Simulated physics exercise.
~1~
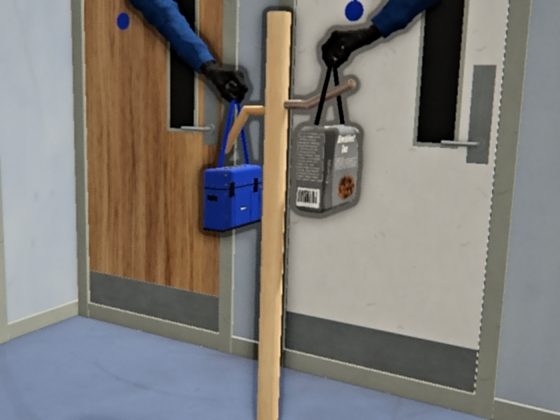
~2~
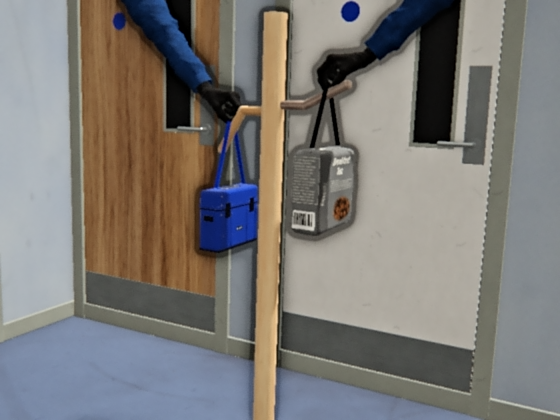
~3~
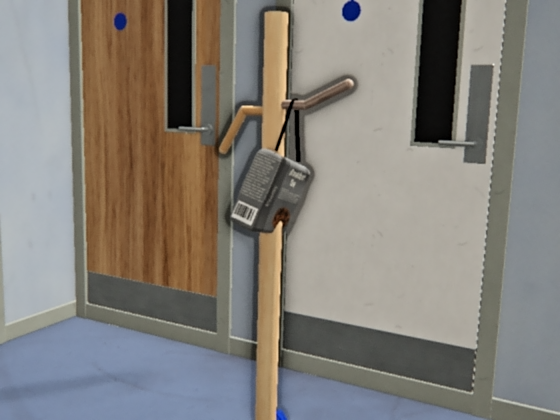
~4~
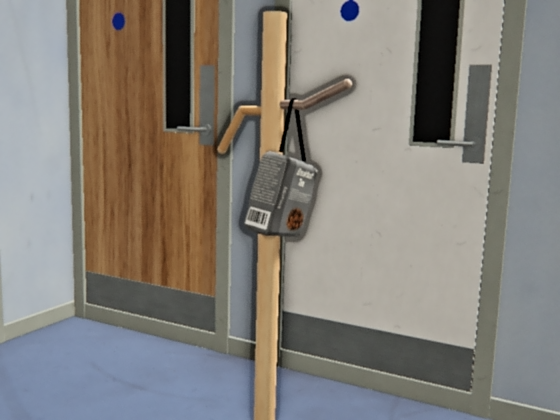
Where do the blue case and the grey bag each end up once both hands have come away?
The blue case drops to the floor, while the grey bag remains hanging by its loop from the right peg.
A blue case and a grey bag are lowered by two black-gloved hands in blue sleeves onto the pegs of a pale wooden post, the case on the left and the bag on the right. The slightly swaying view faces a wood-brown door and a whitish door above a blue floor. Both hands let go and leave the view. The blue case drops from the left peg to the floor, a bit of blue showing briefly at the foot of the post. The grey bag slides inward, tilts against the post, and stays hanging by its dark loop from the right peg.
